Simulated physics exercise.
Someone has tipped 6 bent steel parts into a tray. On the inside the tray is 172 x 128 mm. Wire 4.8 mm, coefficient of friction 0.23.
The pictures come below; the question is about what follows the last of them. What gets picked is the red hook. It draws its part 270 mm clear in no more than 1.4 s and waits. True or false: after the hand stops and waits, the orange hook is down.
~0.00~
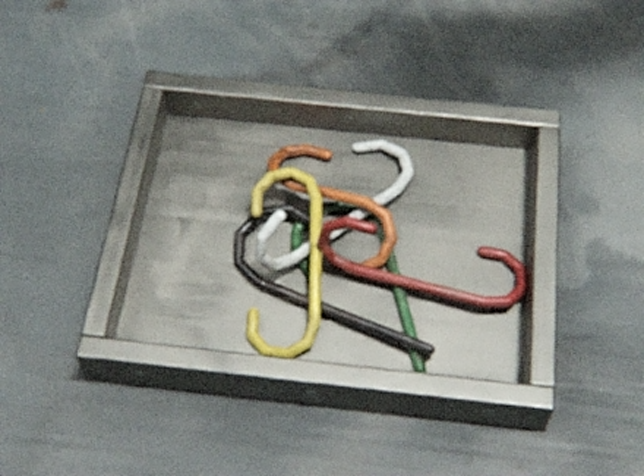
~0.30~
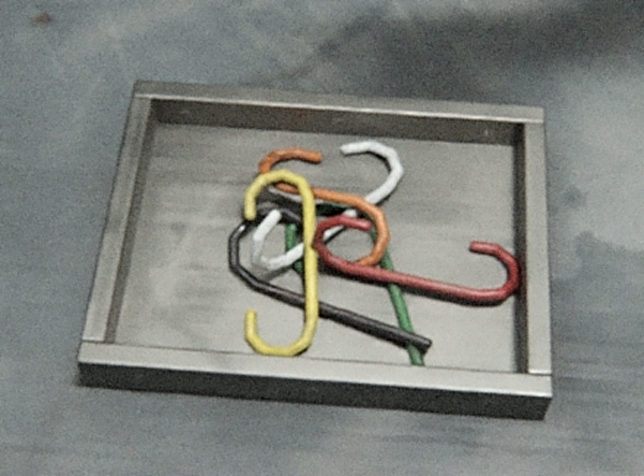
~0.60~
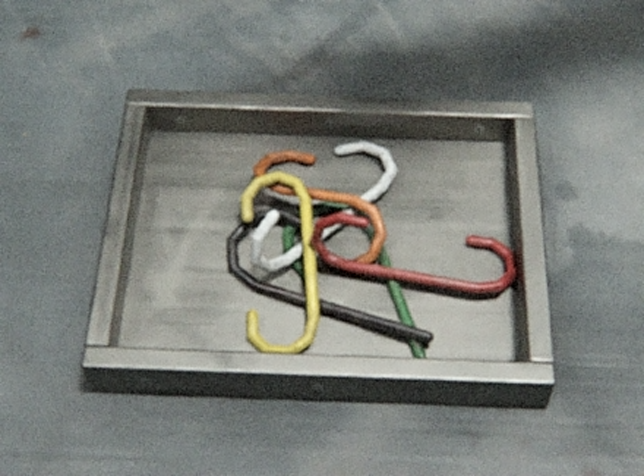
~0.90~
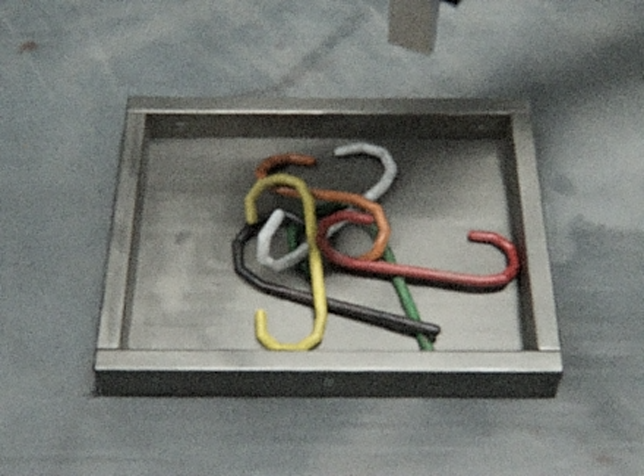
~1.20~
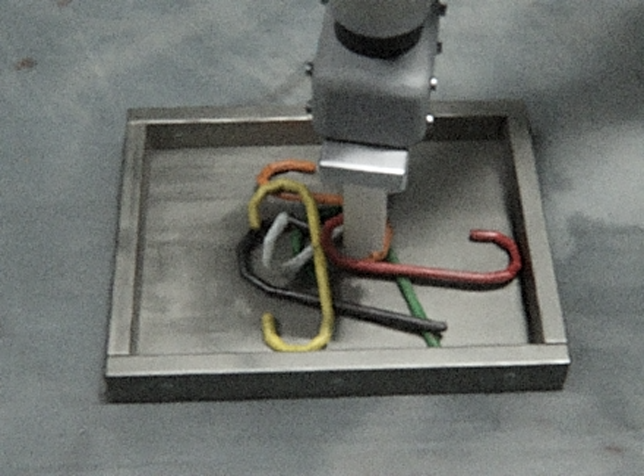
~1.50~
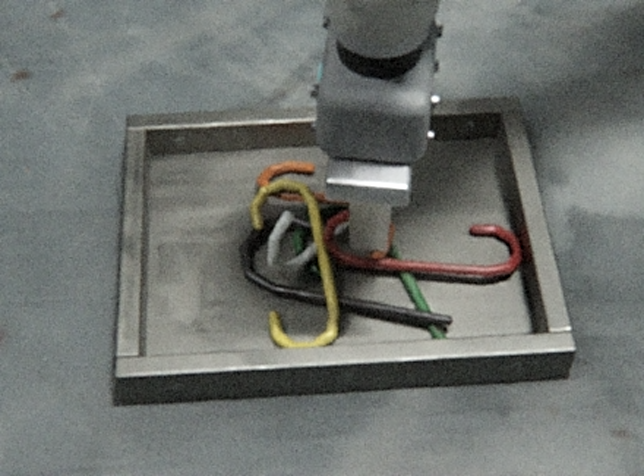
True, it is down.
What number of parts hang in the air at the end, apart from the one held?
0 of them.
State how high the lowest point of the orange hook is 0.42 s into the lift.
I'd say close to 0 mm.
After 1.92 s, lowest point more than 20 mm over the tray floor, red hook 58 mm.
After 2.27 s, lowest point more than 20 mm over the tray floor, red hook 159 mm.
After 2.90 s, lowest point more than 20 mm over the tray floor, red hook 272 mm.
At rest, hanging red hook 272 mm; the other 5 are down.
